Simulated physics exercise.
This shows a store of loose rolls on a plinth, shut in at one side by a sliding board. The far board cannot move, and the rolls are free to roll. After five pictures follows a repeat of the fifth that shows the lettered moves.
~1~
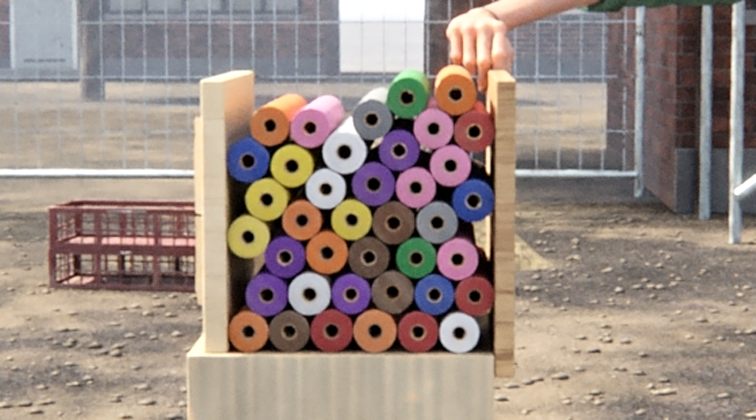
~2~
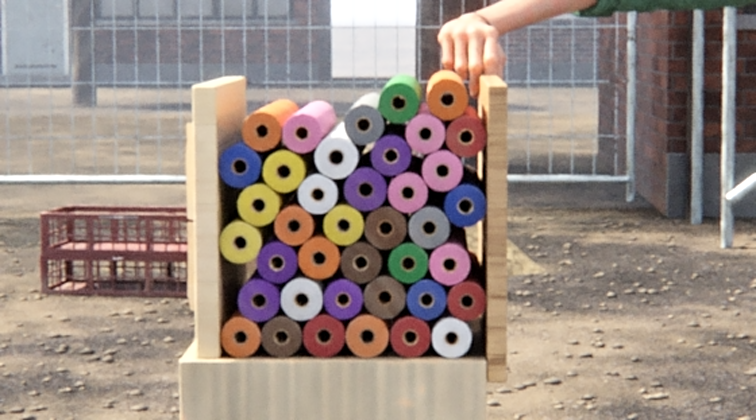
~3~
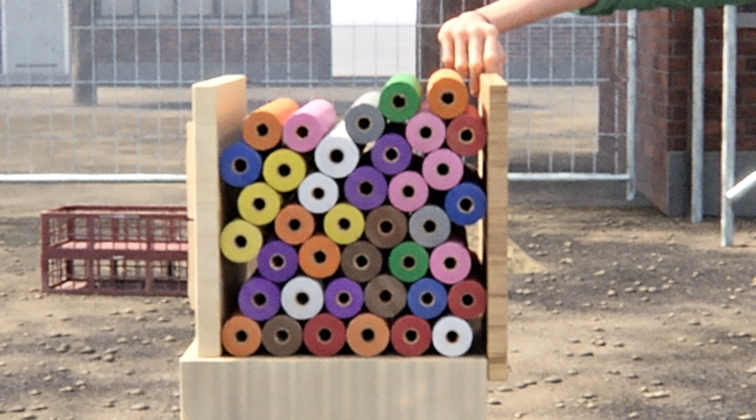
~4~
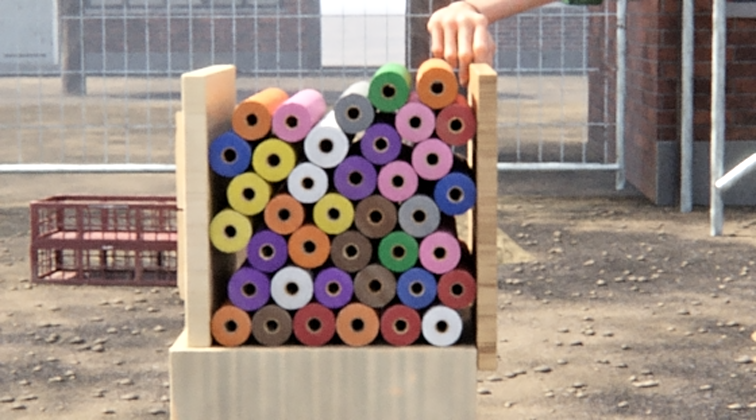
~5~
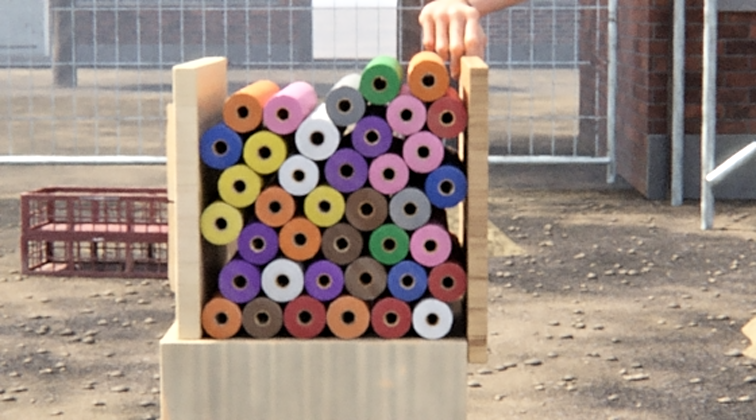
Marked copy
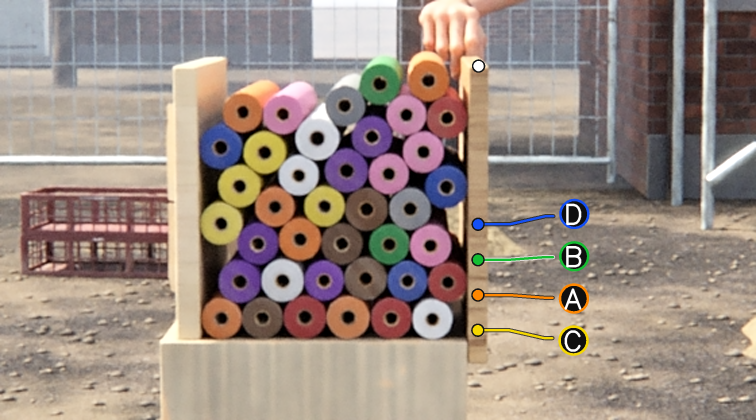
Stacked coloured rolls between wooden boards shifting slightly left in view together, a hand resting at the right board's top.
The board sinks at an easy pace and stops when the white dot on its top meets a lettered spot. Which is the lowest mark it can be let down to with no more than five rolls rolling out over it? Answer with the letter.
No lower than D.
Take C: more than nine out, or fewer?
More than nine.
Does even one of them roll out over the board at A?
Yes.
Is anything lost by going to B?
Yes, at B.
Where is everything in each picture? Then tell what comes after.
The first frame shows a red roll (474, 132); a pink roll (310, 127); side board (500, 210).
The second frame shows side board (492, 215); an orange roll (240, 337).
The third frame shows a white roll (453, 336); a purple roll (260, 299).
The fourth frame shows an orange roll (309, 247); a yellow roll (333, 214).
The fifth frame shows a purple roll (347, 170); a red roll (447, 118); a pink roll (283, 114).
On the marked copy, A at (478, 295); B at (478, 260); C at (478, 331); D at (478, 224); the white dot at (479, 66).
Taking D. A third of the way, top of the board (469, 137).
Two thirds of the way, top of the board (468, 219).
When it is over, top of the board (468, 223), three out over the board.
As for the rest, A six out over the board; B six out over the board; C more than five out over the board.
